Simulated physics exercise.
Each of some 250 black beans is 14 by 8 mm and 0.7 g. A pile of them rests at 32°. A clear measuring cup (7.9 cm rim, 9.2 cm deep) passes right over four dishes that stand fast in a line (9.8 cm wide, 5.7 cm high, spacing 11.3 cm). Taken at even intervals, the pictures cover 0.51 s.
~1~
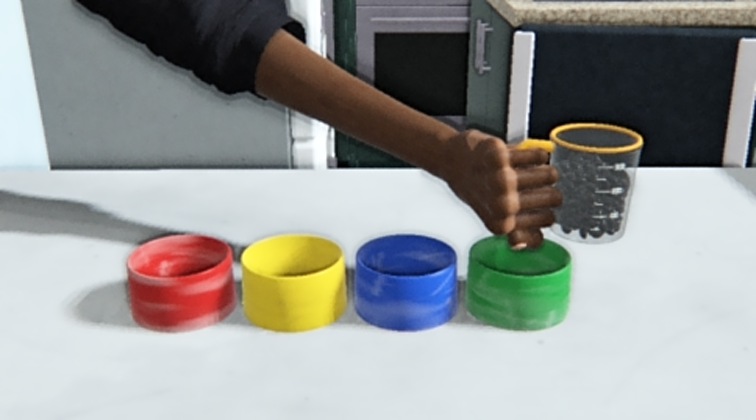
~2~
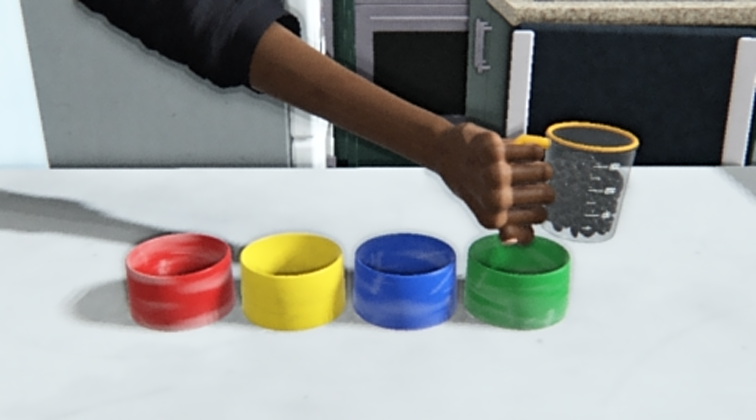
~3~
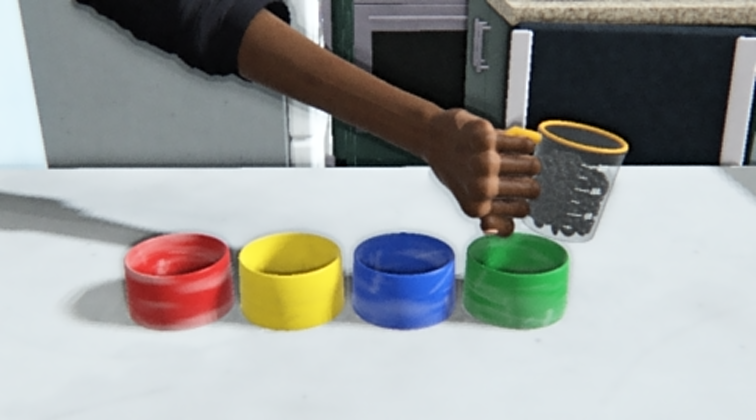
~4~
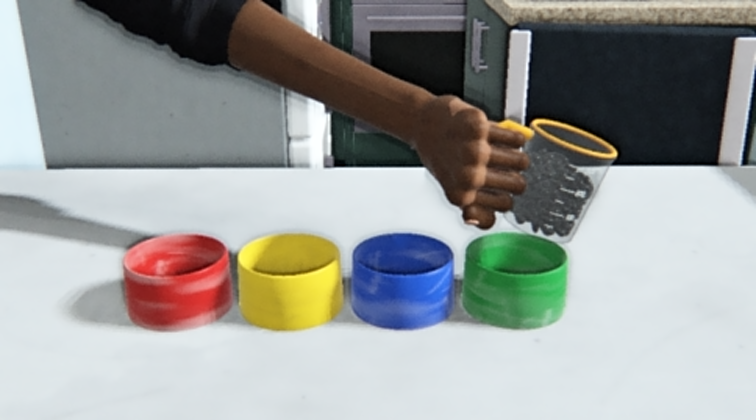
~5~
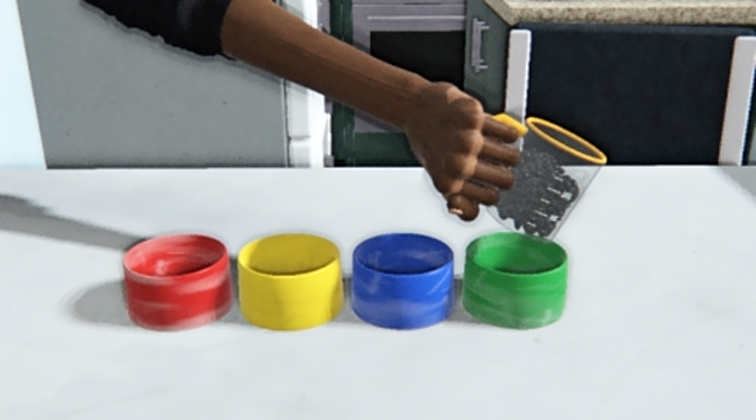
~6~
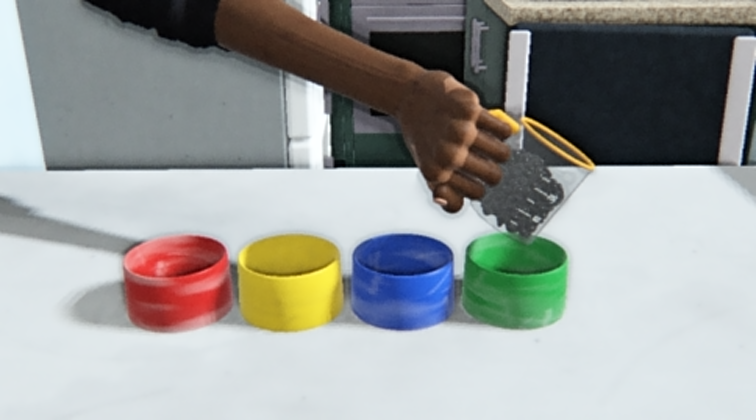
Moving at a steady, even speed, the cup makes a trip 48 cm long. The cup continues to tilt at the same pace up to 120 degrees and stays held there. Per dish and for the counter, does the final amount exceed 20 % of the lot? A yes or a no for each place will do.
Red - no; blue - yes; green - no; yellow - no; counter - no.
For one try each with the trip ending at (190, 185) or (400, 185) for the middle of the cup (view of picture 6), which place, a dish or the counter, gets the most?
I'd expect blue to win the first try and blue the second.
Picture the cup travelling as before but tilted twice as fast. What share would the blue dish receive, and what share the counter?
Shares: Blue dish 0, counter 0.
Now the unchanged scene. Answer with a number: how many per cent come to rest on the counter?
The figure is about 5 percent.
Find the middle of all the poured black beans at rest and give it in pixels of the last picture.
Roughly pixel (404, 285).
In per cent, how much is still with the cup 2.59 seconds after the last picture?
Somewhere near 0 per cent of the load.
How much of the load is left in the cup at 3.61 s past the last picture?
About 0 percent.
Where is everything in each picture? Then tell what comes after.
Cup at (591, 184), tilt 0 degrees, lip at (638, 137), moved 0.0 cm; middle of the pieces at (589, 194); green dish at (520, 255); blue dish at (406, 255); yellow dish at (293, 256); red dish at (179, 256), in the first frame.
Cup at (584, 183), tilt 3 degrees, lip at (634, 139), moved 0.5 cm; middle of the pieces at (581, 193), in the second frame.
Cup at (570, 182), tilt 10 degrees, lip at (624, 144), moved 1.8 cm; middle of the pieces at (566, 193), in the third frame.
Cup at (555, 183), tilt 17 degrees, lip at (613, 150), moved 3.1 cm; middle of the pieces at (549, 193), in the fourth frame.
Cup at (542, 182), tilt 25 degrees, lip at (602, 157), moved 4.3 cm; middle of the pieces at (535, 192), in the fifth frame.
Cup at (528, 183), tilt 32 degrees, lip at (591, 164), moved 5.6 cm; middle of the pieces at (520, 192); green dish at (516, 253); blue dish at (403, 254); yellow dish at (289, 255); red dish at (176, 256), in the sixth frame.
Then, 1.55 s after the last picture, tilt 120 degrees; cup holds 0 %, blue 90 %.
Then, 2.59 s after the last picture, tilt 120 degrees; cup holds 0 %, blue 95 %.
Then, 3.61 s after the last picture, tilt 120 degrees; cup holds 0 %, blue 95 %.
In the end, red 0 %, blue 95 %, green 0 %, yellow 0 %, counter 5 %.
